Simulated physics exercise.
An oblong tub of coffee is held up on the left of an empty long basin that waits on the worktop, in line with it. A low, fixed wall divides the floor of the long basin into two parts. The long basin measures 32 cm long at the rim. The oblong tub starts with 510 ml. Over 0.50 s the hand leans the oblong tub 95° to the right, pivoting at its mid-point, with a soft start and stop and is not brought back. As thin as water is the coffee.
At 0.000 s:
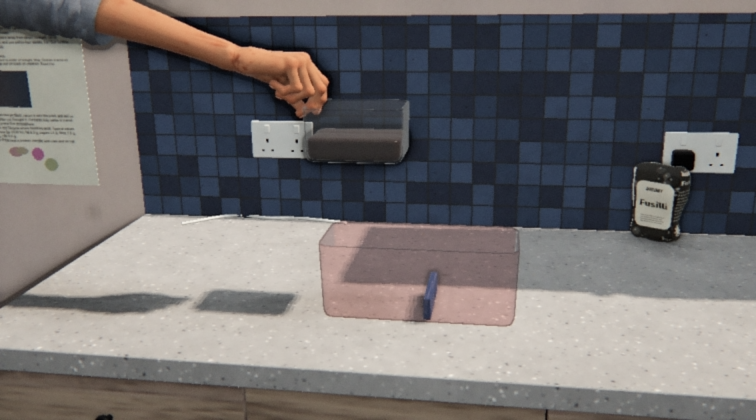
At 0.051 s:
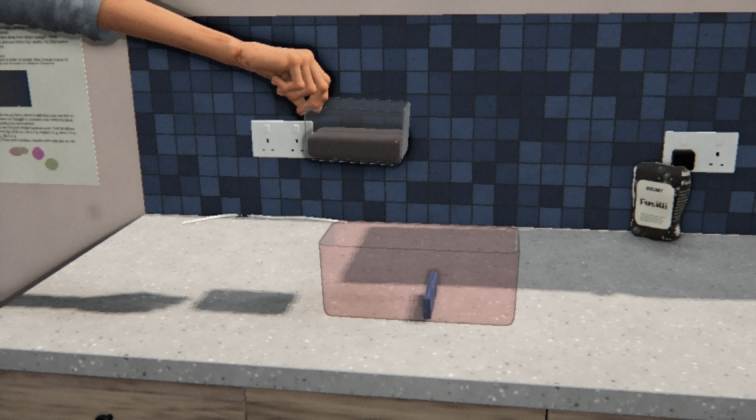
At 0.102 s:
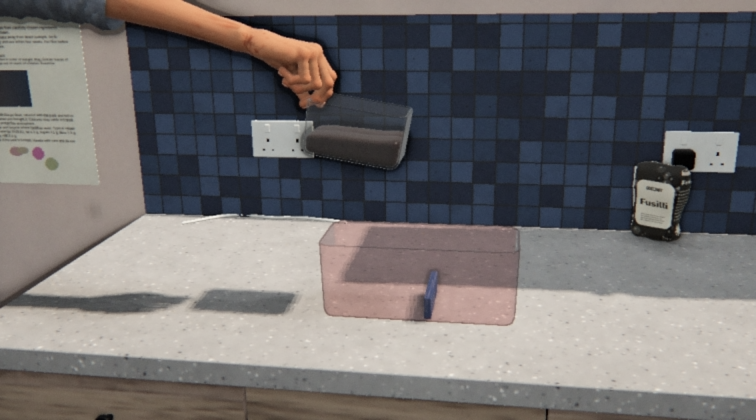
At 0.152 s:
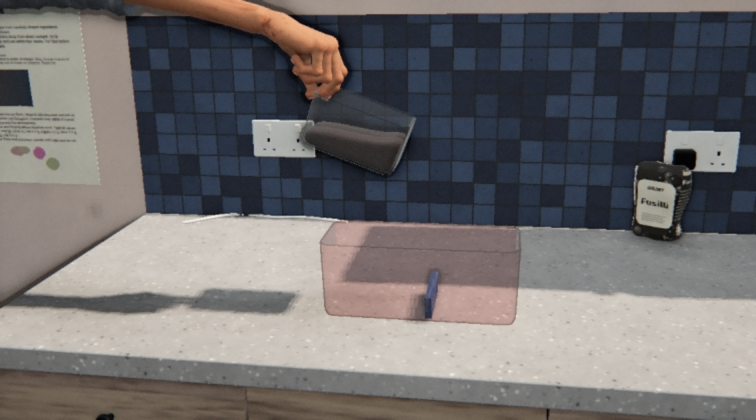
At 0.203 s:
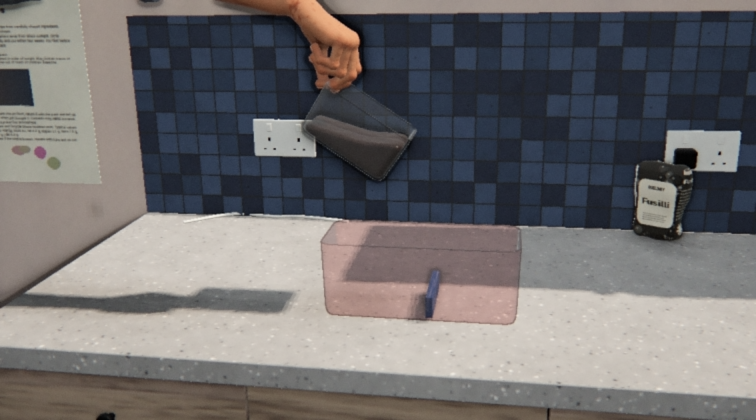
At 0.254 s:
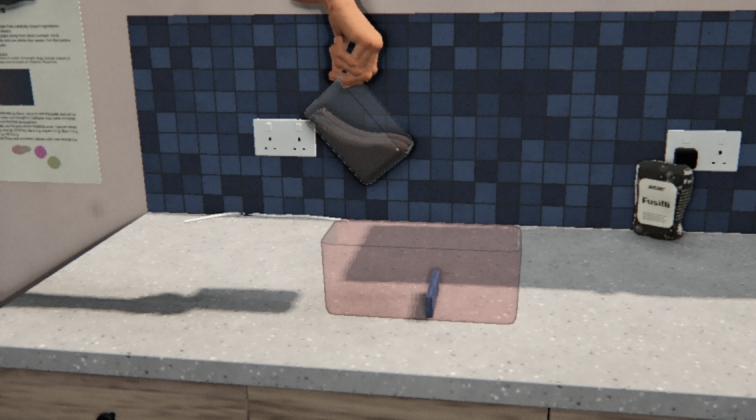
A hand tilting a see-through tub of dark liquid steadily to the right above a worktop with an oblong pinkish clear basin.
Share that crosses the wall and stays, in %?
48 %.
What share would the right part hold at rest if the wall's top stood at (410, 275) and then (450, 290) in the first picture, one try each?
Respectively 80 and 15 %.
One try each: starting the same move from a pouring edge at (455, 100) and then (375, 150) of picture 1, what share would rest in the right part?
Try 1: 80 %; try 2: 10 %.
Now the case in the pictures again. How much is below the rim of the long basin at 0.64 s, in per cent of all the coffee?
I reckon close to 78 per cent.
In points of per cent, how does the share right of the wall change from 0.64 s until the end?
Looks like it goes lower by around 6.
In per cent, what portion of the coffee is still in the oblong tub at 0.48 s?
Roughly 28 per cent.
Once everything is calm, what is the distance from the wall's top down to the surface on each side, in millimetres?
About 26 mm on the left, about 22 mm on the right.
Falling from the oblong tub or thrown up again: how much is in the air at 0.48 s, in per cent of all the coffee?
Some 54 per cent.
After 0.48 s the tilt is 95° and 27 per cent is still to pour, 4 is left of the wall and 15 right of it.
After 0.64 s the tilt is 95° and 13 per cent is still to pour, 24 is left of the wall and 54 right of it.
After 0.81 s the tilt is 95° and 7 per cent is still to pour, 36 is left of the wall and 48 right of it.
After 1.00 s the tilt is 95° and 3 per cent is still to pour, 45 is left of the wall and 48 right of it.
In the end 49 per cent lies left of the wall, 48 right of it and 2 outside.
